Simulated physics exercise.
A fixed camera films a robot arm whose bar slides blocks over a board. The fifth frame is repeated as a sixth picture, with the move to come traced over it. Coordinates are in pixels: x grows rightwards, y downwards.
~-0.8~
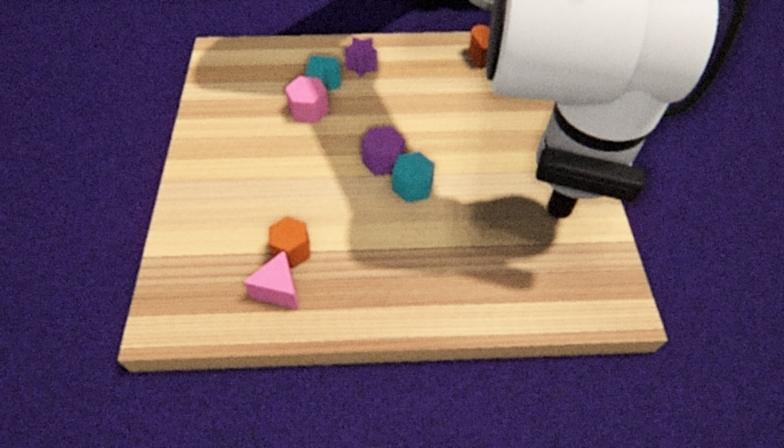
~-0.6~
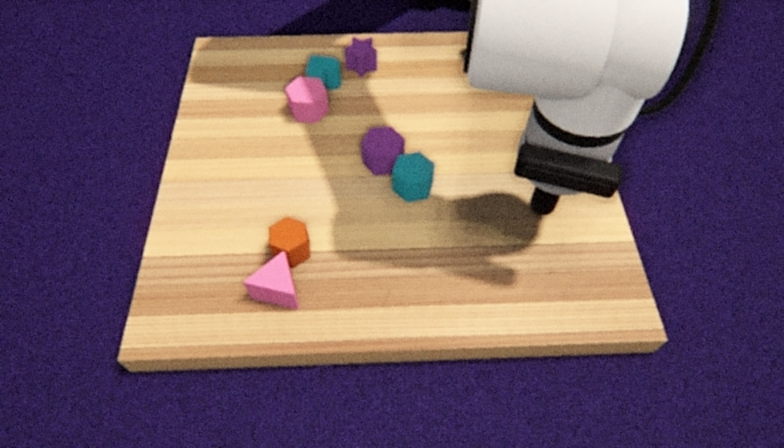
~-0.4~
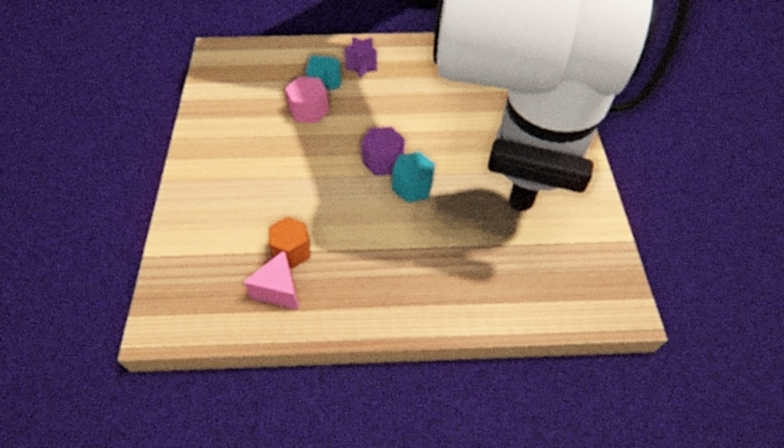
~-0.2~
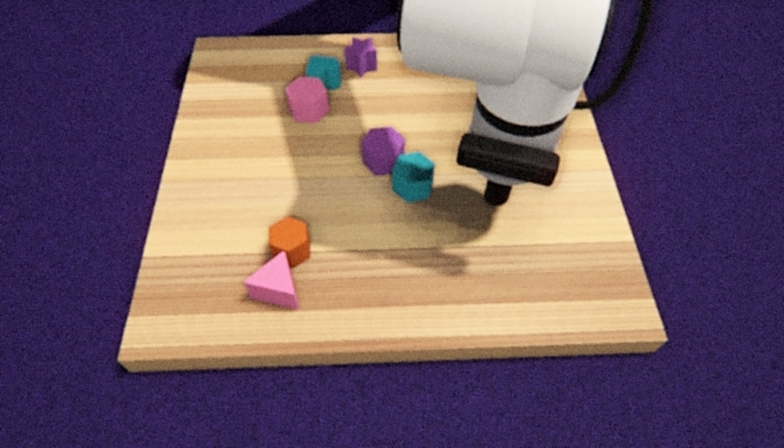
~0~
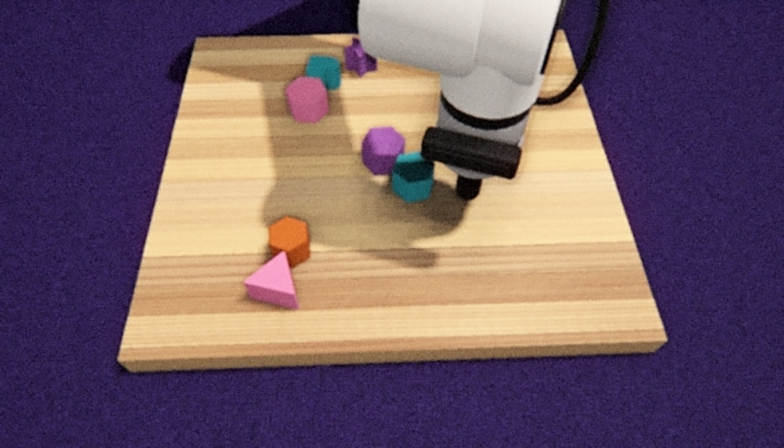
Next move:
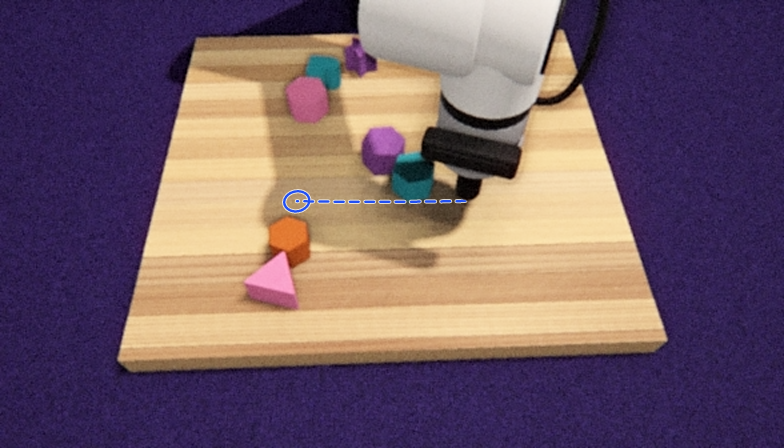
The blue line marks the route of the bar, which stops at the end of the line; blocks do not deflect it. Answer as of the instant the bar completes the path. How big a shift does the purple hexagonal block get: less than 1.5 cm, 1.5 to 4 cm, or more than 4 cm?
If I had to pick, the purple hexagonal block travels from 1.5 to 4 cm here.
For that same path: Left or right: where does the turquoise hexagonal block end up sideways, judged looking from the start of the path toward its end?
Right side.
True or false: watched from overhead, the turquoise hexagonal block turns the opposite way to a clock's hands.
False.
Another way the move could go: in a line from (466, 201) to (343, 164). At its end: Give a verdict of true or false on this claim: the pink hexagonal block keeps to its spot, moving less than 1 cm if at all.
That statement is accurate.
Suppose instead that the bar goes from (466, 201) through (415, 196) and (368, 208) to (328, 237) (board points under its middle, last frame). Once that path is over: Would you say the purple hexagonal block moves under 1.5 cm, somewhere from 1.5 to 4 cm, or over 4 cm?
Final distance: 1.5 to 4 cm.
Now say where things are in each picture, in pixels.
The first frame shows bar's lower end at (559, 210); orange hexagonal block at (287, 233); purple hexagonal block at (383, 140); turquoise hexagonal block at (414, 167).
The second frame shows bar at (542, 206); blocks still.
The third frame shows bar at (521, 202); blocks still.
The fourth frame shows bar at (496, 197); blocks still.
The fifth frame shows bar at (467, 192); orange hexagonal block at (287, 233); purple hexagonal block at (383, 140); turquoise hexagonal block at (414, 167).
Drawn move, straight from (466, 201) to (297, 201).
On the path given first. One third of the way, bar at (409, 193); purple hexagonal block at (378, 132); turquoise hexagonal block at (395, 160), turned 50° clockwise.
Two thirds of the way, bar at (352, 193); purple hexagonal block at (376, 128); turquoise hexagonal block at (383, 157), turned 70° clockwise.
At the end, bar at (295, 192); orange hexagonal block still; purple hexagonal block at (376, 128); turquoise hexagonal block at (383, 157), turned 70° clockwise.
